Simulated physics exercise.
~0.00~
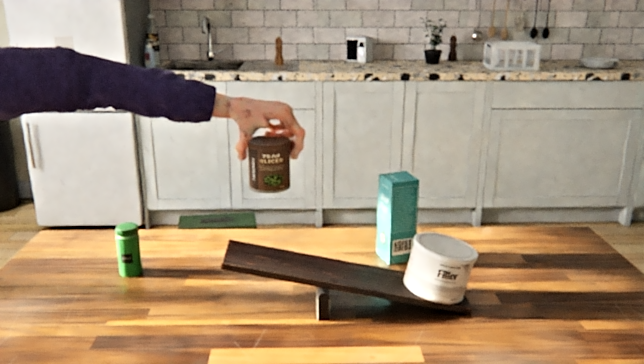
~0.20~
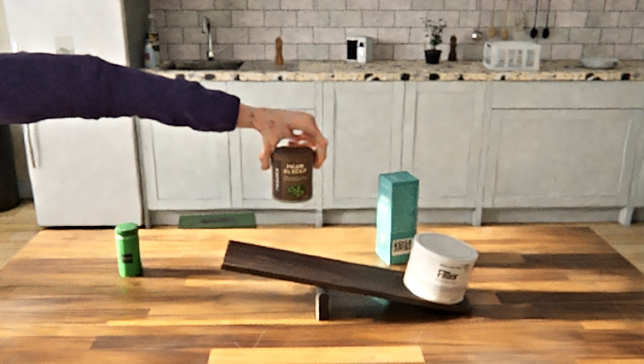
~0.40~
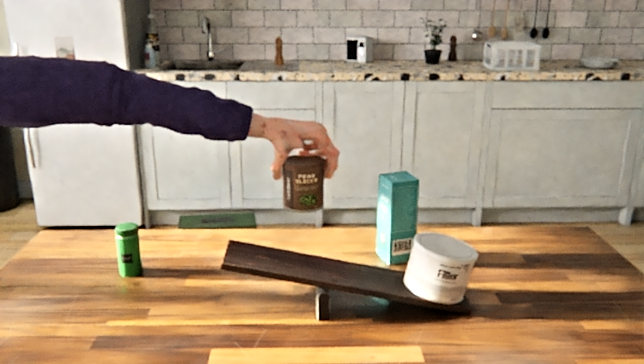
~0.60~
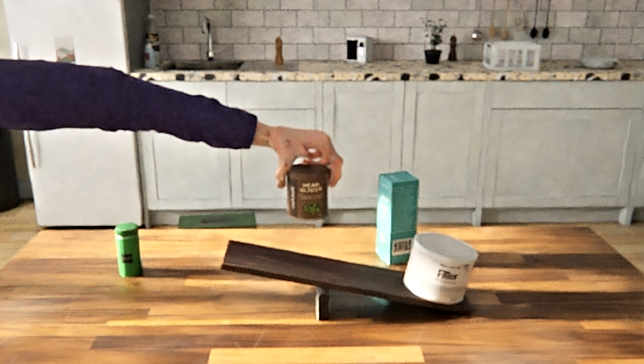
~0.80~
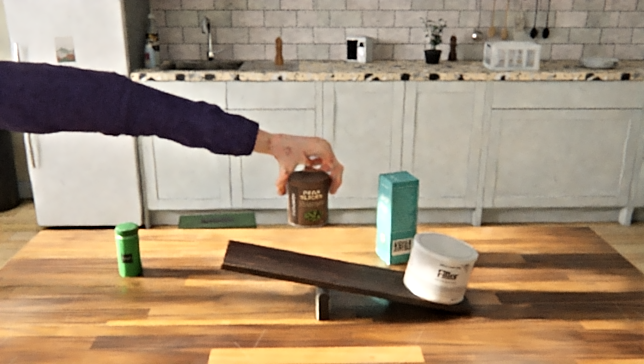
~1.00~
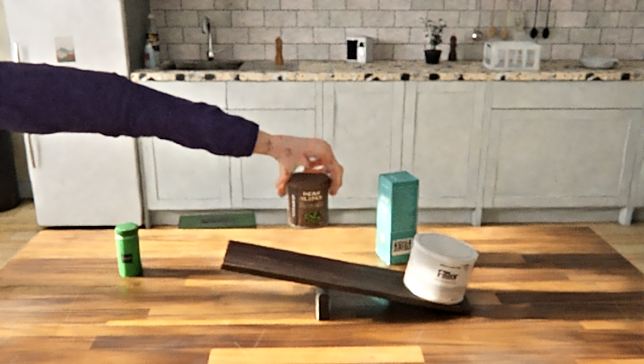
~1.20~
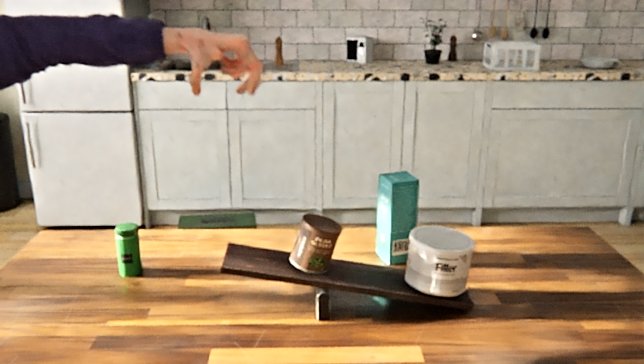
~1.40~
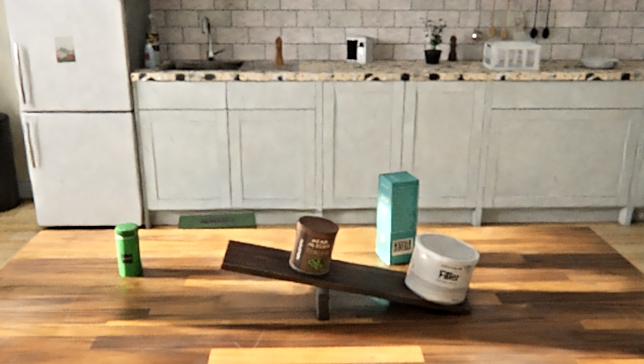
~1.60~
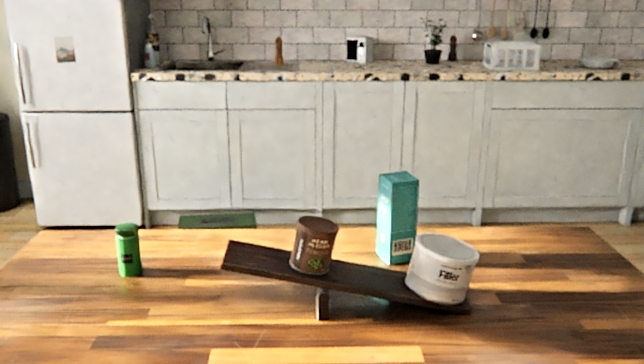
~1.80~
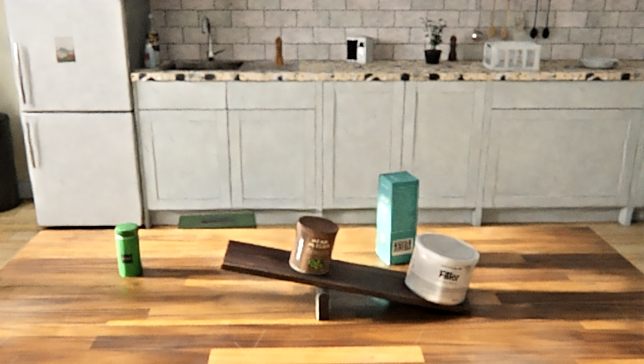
On a wooden kitchen table, a hand lowers a brown tin over a tilted dark plank holding a white tub, beside a green shaker and turquoise carton. It releases the tin, which wobbles slightly and settles upright along the slope as the hand withdraws, the plank's right end still low.
